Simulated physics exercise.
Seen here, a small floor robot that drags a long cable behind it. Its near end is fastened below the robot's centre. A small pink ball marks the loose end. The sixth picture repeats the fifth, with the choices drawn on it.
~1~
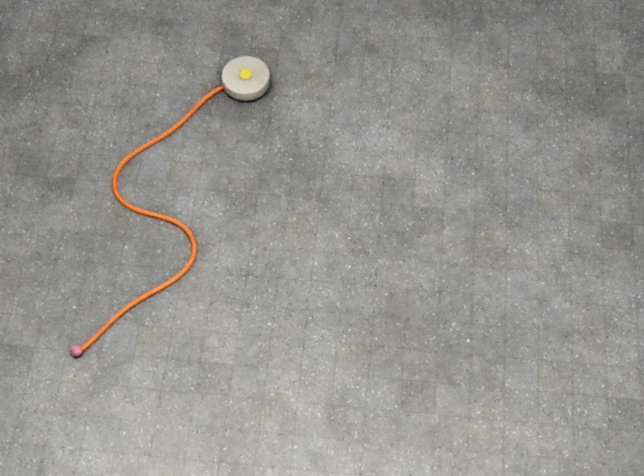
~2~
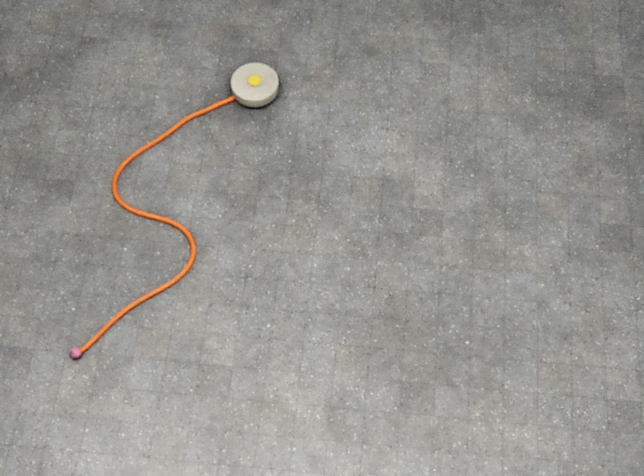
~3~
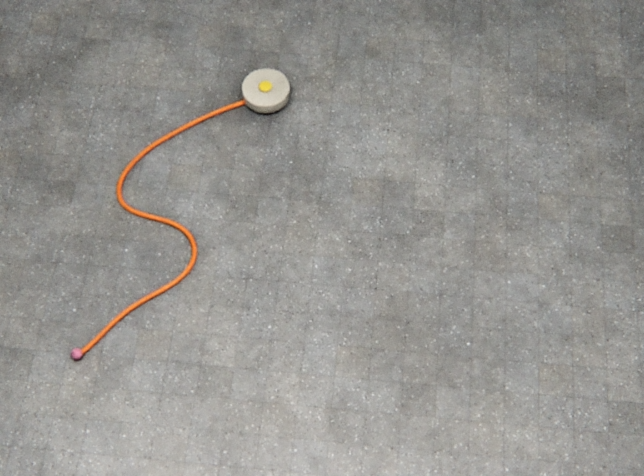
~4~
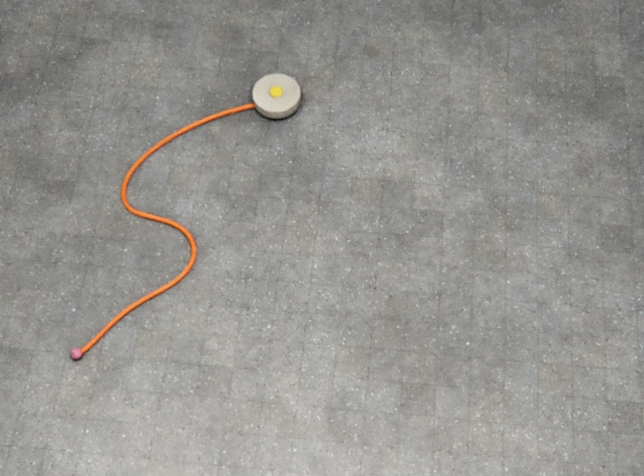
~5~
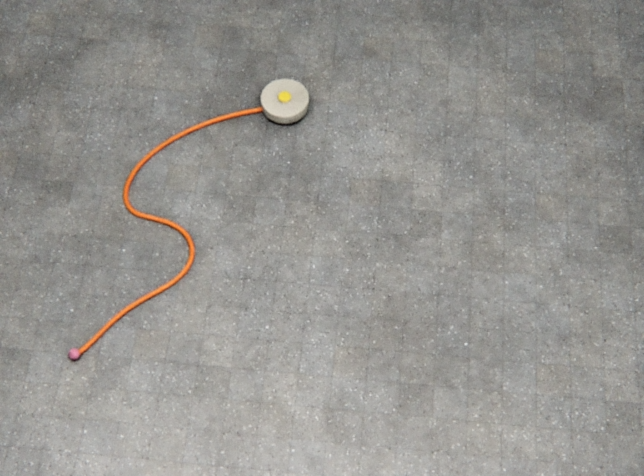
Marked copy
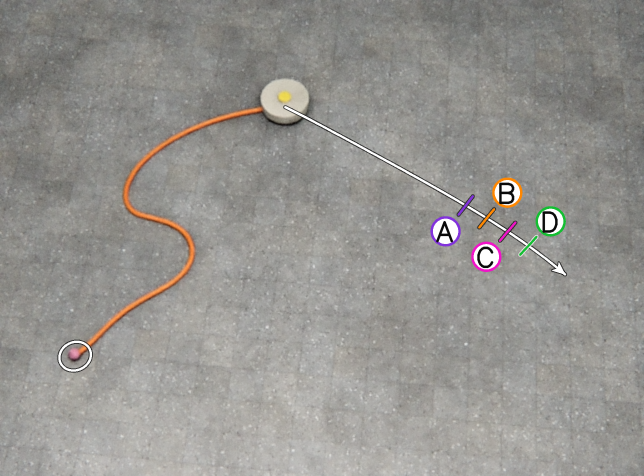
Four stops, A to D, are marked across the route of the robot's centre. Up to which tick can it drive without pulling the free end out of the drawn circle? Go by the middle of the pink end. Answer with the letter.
It should halt at D.
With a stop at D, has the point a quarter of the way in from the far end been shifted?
Yes.
On the marked copy, A at (466, 205); B at (487, 218); C at (508, 232); D at (528, 246); the ring at (75, 356); the route from (285, 107) via (427, 183) to (565, 275).
Following D. Soon after the start, robot (369, 146), middle of the cable (158, 202), free end (74, 354).
Later, robot (454, 194), middle of the cable (223, 198), free end (74, 354).
In the end, robot (530, 241), middle of the cable (289, 234), free end (84, 346); the free end is still in its ring.
As for the rest, A is safe but short; B is safe but short; C is safe but short.
